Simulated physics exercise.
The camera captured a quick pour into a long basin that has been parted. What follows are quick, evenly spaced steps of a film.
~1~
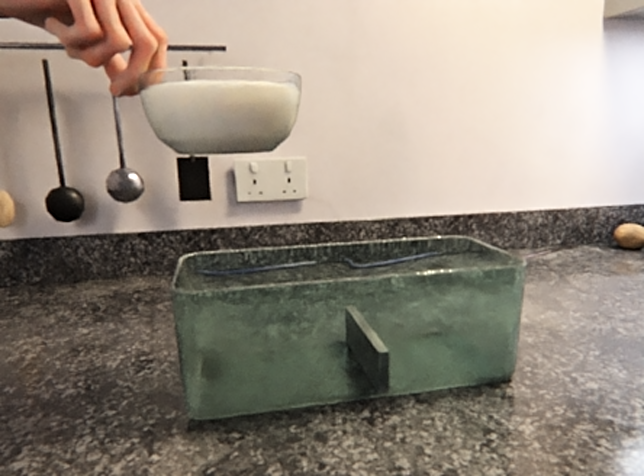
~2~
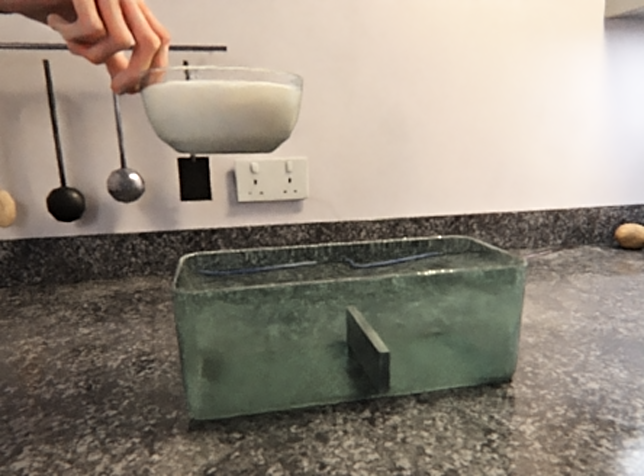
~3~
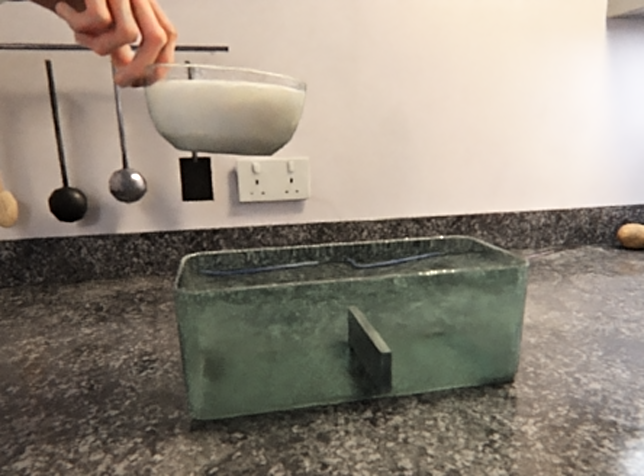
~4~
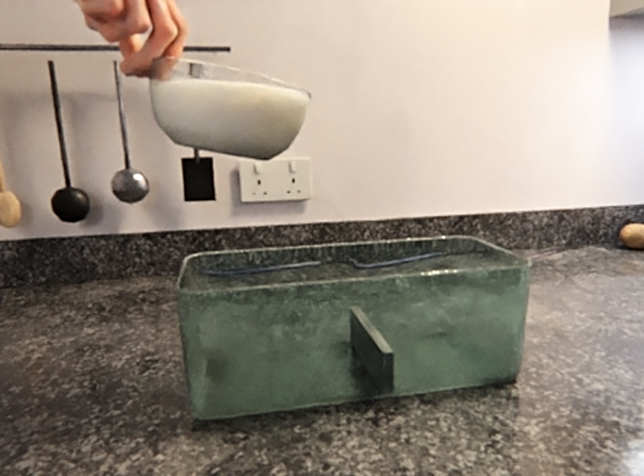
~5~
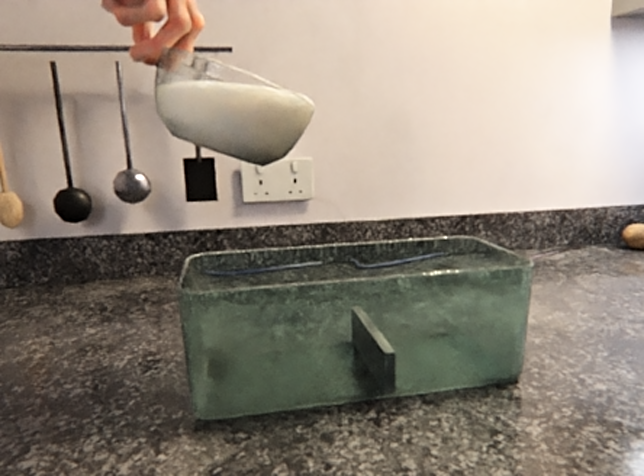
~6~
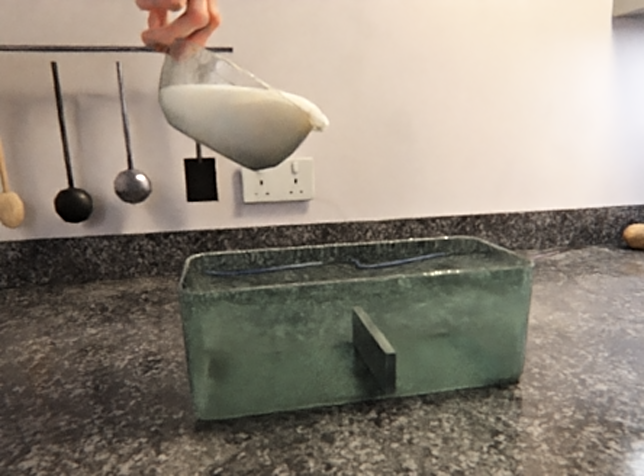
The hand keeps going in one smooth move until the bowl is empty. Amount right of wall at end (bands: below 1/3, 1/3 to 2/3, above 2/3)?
Honestly, the portion right of the wall is middling, a third to two thirds.
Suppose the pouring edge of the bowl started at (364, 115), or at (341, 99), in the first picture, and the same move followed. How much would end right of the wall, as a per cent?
About 85 per cent, then about 75 per cent.
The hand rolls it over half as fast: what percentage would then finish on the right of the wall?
Share on the right: Some 65 percent.
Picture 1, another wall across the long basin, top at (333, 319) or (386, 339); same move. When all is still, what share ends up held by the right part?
First try around 75 percent; second try around 30 percent.
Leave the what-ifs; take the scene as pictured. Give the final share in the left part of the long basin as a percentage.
Something like 50 per cent, roughly.
A moment on, the bowl is tipped on its side and 19 per cent is still to pour, 9 is left of the wall and 25 right of it.
Next, the bowl is tipped right over and 2 per cent is still to pour, 45 is left of the wall and 47 right of it.
Then the bowl is tipped right over and 0 per cent is still to pour, 52 is left of the wall and 45 right of it.
Later the bowl is tipped right over and 0 per cent is still to pour, 52 is left of the wall and 46 right of it.
Finally, 52 per cent lies left of the wall, 46 right of it and 2 outside.
